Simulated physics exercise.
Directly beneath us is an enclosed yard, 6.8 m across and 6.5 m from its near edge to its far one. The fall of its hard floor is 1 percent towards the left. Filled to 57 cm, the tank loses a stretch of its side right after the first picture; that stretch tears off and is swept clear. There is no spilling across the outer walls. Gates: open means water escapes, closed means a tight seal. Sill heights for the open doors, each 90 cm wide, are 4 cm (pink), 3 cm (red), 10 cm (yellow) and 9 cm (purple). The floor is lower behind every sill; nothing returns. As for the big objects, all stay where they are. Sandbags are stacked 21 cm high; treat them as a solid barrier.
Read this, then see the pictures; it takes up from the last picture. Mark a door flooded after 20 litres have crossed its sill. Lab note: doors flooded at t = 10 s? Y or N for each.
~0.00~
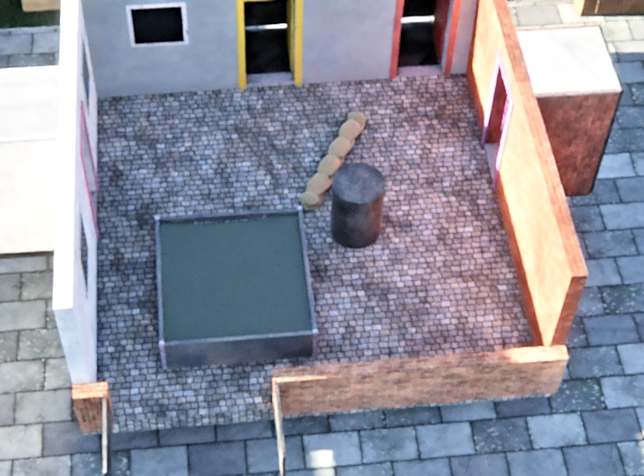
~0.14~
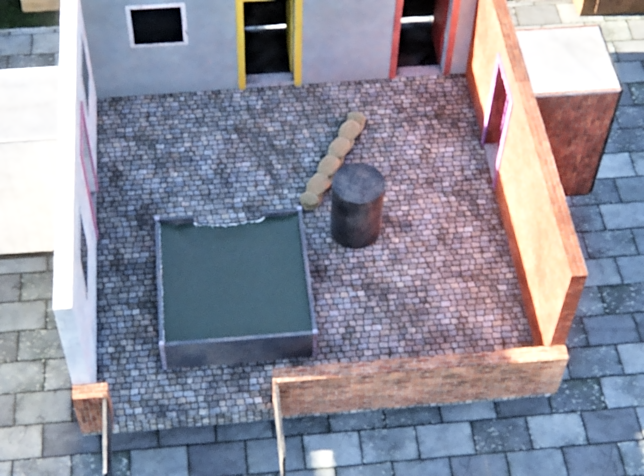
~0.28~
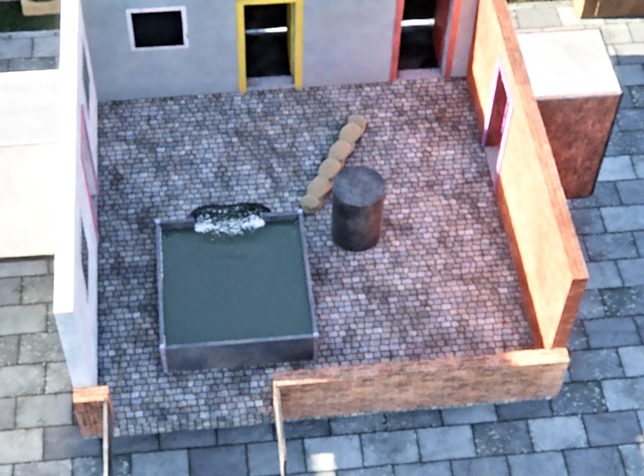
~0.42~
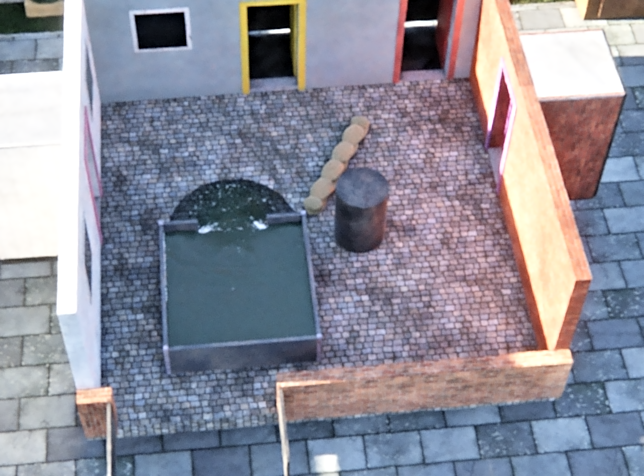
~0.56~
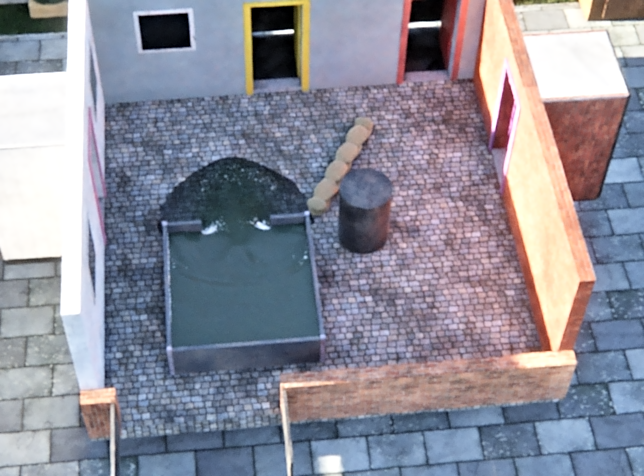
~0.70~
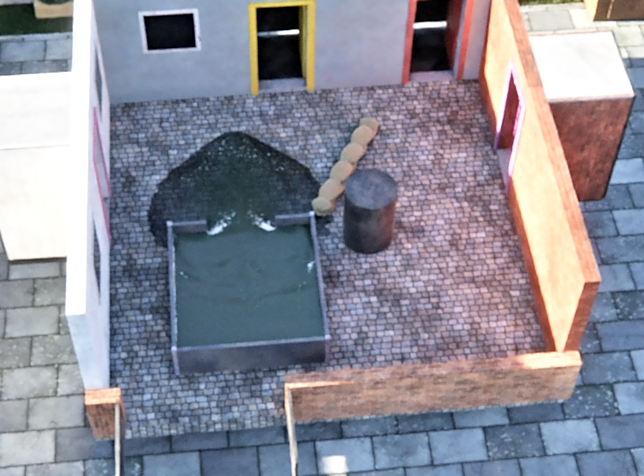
At the pink door the water let in will surpass the limit, at the red door the water let in will surpass the limit, at the yellow door the water let in will surpass the limit, at the purple door the water let in will remain short of the limit.
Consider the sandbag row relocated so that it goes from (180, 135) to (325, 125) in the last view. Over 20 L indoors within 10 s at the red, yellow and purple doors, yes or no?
Door by door: Red limit exceeded, yellow limit kept, purple limit kept.
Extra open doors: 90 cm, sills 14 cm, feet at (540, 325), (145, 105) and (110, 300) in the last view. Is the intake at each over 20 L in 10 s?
Note, doorways in listed order: Stays short, goes beyond, stays short.
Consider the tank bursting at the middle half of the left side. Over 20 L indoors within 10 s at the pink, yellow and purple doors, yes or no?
In that case, pink door: More than that, yellow door: Less than that, purple door: Less than that.
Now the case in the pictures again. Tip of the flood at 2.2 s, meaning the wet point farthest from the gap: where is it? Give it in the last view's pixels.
Point: Roughly (385, 85) in the last view.
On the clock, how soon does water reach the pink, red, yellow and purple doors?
Pink = 1.6 s, red = 2.6 s, yellow = 1.3 s, purple = 4.0 s.
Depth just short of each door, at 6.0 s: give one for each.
Measured in centimetres, the pink door gives 9, the red door 7, the yellow door 15 and the purple door 5.
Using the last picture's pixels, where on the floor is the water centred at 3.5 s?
At roughly (239, 222).
After 1.4 s water covers 25 % of the floor and is deepest (32 cm) near (240, 234); pink door not reached, red door not reached, yellow door 4 cm at the sill, 0 L in, purple door not reached.
After 2.2 s water covers 35 % of the floor and is deepest (37 cm) near (110, 104); pink door 3 cm at the sill, 0 L in, red door not reached, yellow door 20 cm at the sill, 28 L in, purple door not reached.
After 3.5 s water covers 40 % of the floor and is deepest (25 cm) near (200, 98); pink door 3 cm at the sill, 0 L in, red door 5 cm at the sill, 0 L in, yellow door 18 cm at the sill, 86 L in, purple door not reached.
After 6.0 s water covers 60 % of the floor and is deepest (18 cm) near (210, 104); pink door 9 cm at the sill, 20 L in, red door 7 cm at the sill, 7 L in, yellow door 15 cm at the sill, 131 L in, purple door 5 cm at the sill, 0 L in.
After 10.0 s water covers 90 % of the floor and is deepest (16 cm) near (110, 104); pink door 6 cm at the sill, 45 L in, red door 6 cm at the sill, 51 L in, yellow door 10 cm at the sill, 148 L in, purple door 4 cm at the sill, 0 L in.
